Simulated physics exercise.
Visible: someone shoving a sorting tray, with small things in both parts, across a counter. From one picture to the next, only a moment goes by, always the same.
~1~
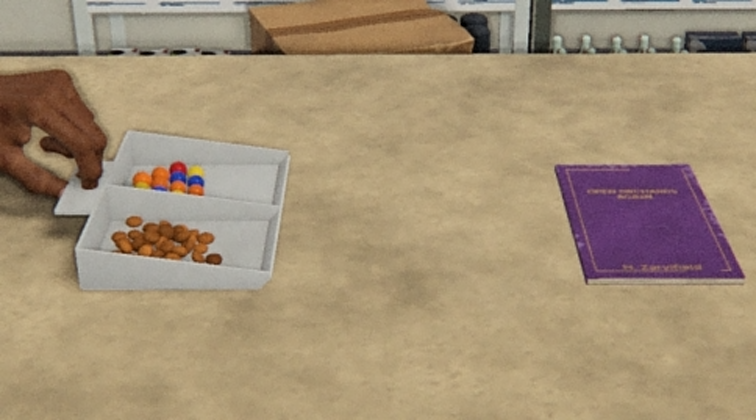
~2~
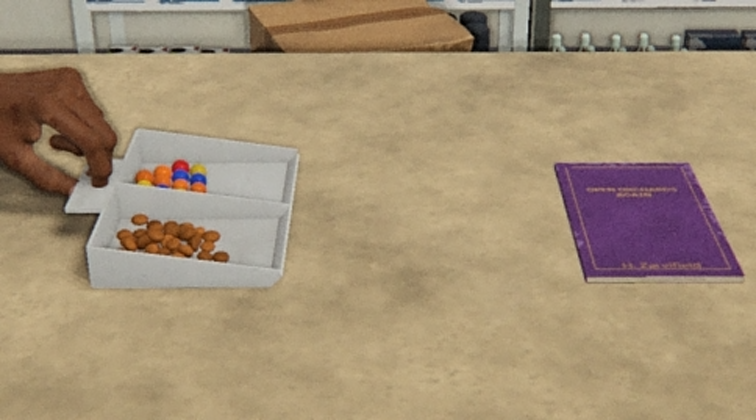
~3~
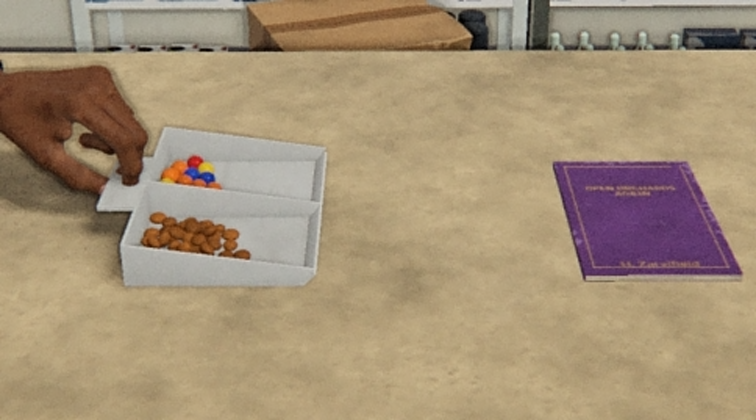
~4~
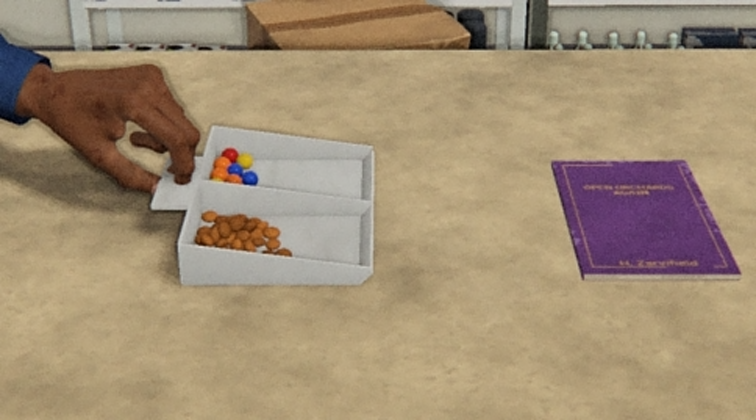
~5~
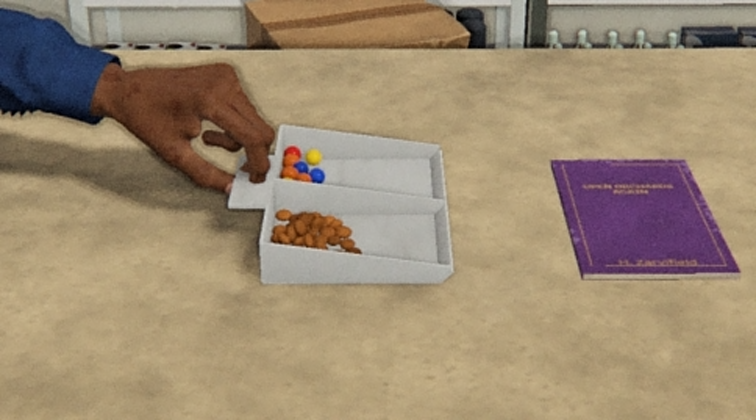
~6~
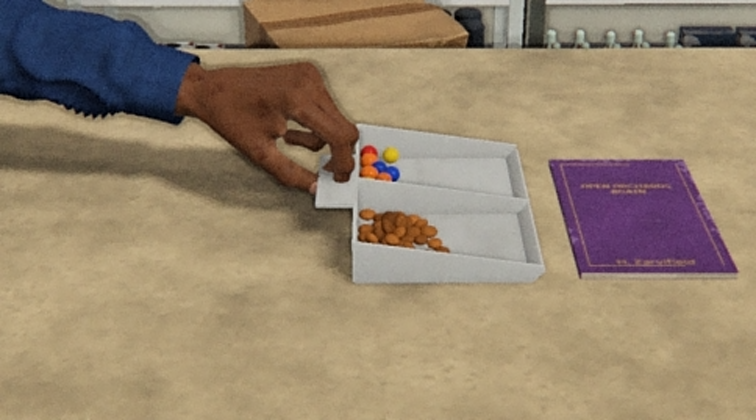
A beige mottled countertop, with a cardboard box and pale shelving behind it, is seen from the front and slightly above in a seemingly steady view. A hand at left grips the tab of a white two-part tray, colourful balls in back and brown pieces in front, while a thin purple book lies at right. The hand slides the tray rightward, slowly then faster, its blue sleeve appearing as the gap to the book narrows.
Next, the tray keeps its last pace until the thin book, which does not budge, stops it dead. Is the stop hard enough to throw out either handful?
Result: Front handful partly escapes, back handful partly escapes.
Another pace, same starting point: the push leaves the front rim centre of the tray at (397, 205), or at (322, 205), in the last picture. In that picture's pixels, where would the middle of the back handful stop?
About (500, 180), then about (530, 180).
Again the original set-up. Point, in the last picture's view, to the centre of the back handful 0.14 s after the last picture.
I'd mark it somewhere close to (550, 172).
Then, 0.02 s after the last picture, tray still sliding, front rim near (550, 204); front handful all inside; back handful all inside.
Then, 0.14 s after the last picture, tray stopped at the thin book; front handful about a quarter out of the tray; back handful about a quarter out of the tray.
Then, 0.35 s after the last picture, tray stopped at the thin book; front handful about a third out of the tray; back handful about two thirds out of the tray.
By the end, tray stopped at the thin book; front handful about a third out of the tray; back handful about two thirds out of the tray.
